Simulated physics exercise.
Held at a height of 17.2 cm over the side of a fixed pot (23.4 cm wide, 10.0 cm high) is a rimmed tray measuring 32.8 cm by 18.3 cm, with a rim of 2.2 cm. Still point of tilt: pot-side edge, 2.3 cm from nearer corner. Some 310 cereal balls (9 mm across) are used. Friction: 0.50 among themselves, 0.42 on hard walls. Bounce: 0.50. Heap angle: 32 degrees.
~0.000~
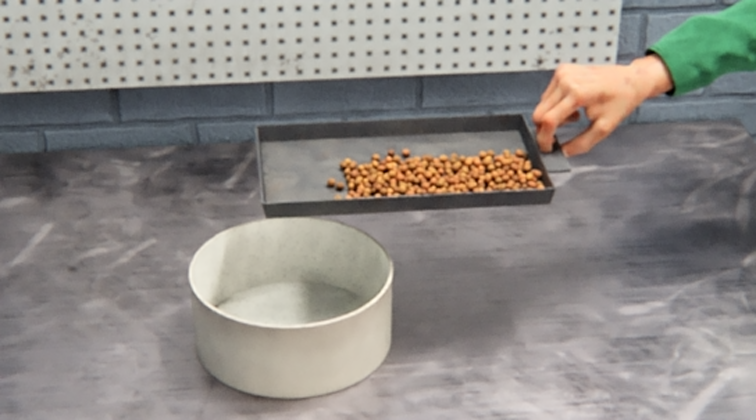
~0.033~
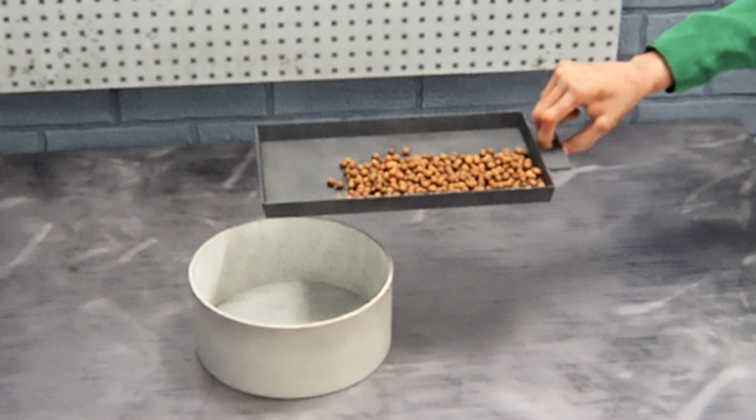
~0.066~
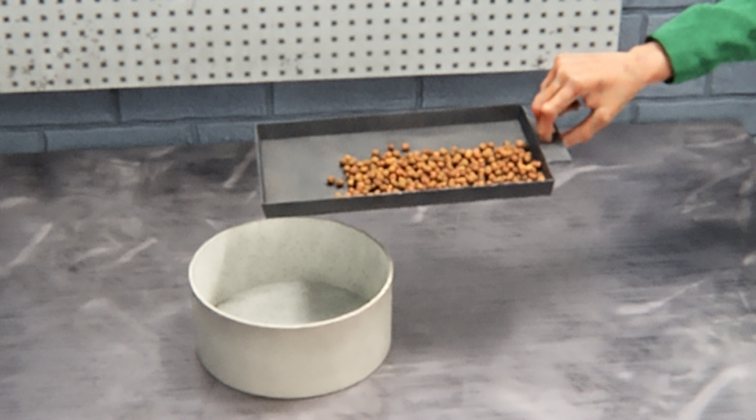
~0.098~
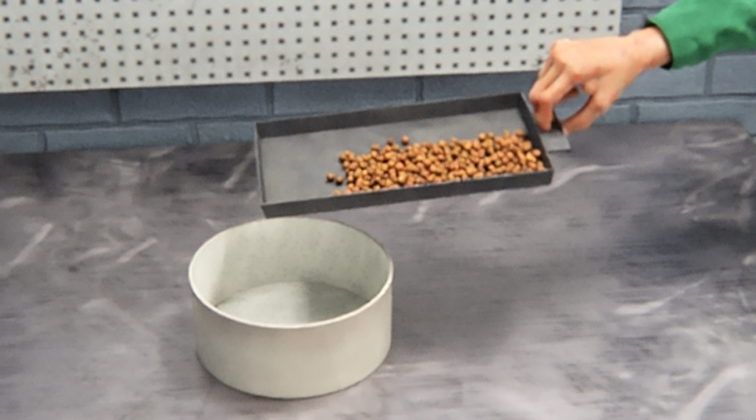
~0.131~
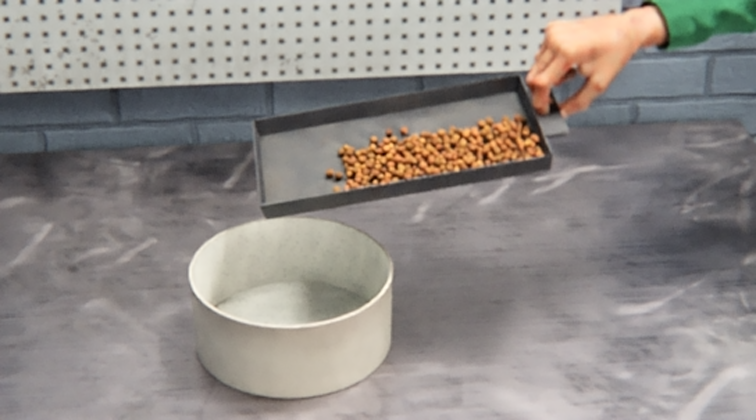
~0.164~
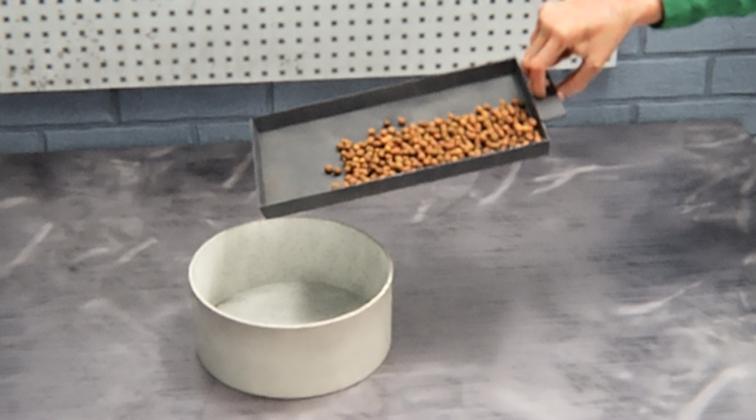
A hand in a green sleeve raising the right end of a dark tray of brown balls beside a pale round pot.
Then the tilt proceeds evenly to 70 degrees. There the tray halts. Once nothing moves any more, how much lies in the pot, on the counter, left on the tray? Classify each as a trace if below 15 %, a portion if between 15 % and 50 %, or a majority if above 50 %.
Pot: A portion. Counter: A portion. Tray: A portion.
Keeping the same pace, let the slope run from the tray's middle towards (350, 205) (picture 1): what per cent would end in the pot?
I'd estimate about 60 %.
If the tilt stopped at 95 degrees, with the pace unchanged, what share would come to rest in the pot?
That comes out at some 65 per cent.
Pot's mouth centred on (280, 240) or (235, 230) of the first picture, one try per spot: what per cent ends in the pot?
I'd say some 25 per cent for the first and some 50 per cent for the second.
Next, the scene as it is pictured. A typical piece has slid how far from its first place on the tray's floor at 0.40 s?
2 cm.
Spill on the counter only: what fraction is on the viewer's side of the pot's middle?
Near 40 in a hundred.
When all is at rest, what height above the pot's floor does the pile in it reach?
Close to 2.0 cm up.
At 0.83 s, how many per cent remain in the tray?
I'd say close to 35 per cent.
After 0.40 s, tilt 42 degrees; the tray holds 100 %, the pot 0 %.
After 0.55 s, tilt 61 degrees; the tray holds 100 %, the pot 0 %.
After 0.83 s, tilt 70 degrees; the tray holds 35 %, the pot 25 %.
By 1.6 s all is still; pot 40 %, counter 30 %, tray 30 %.
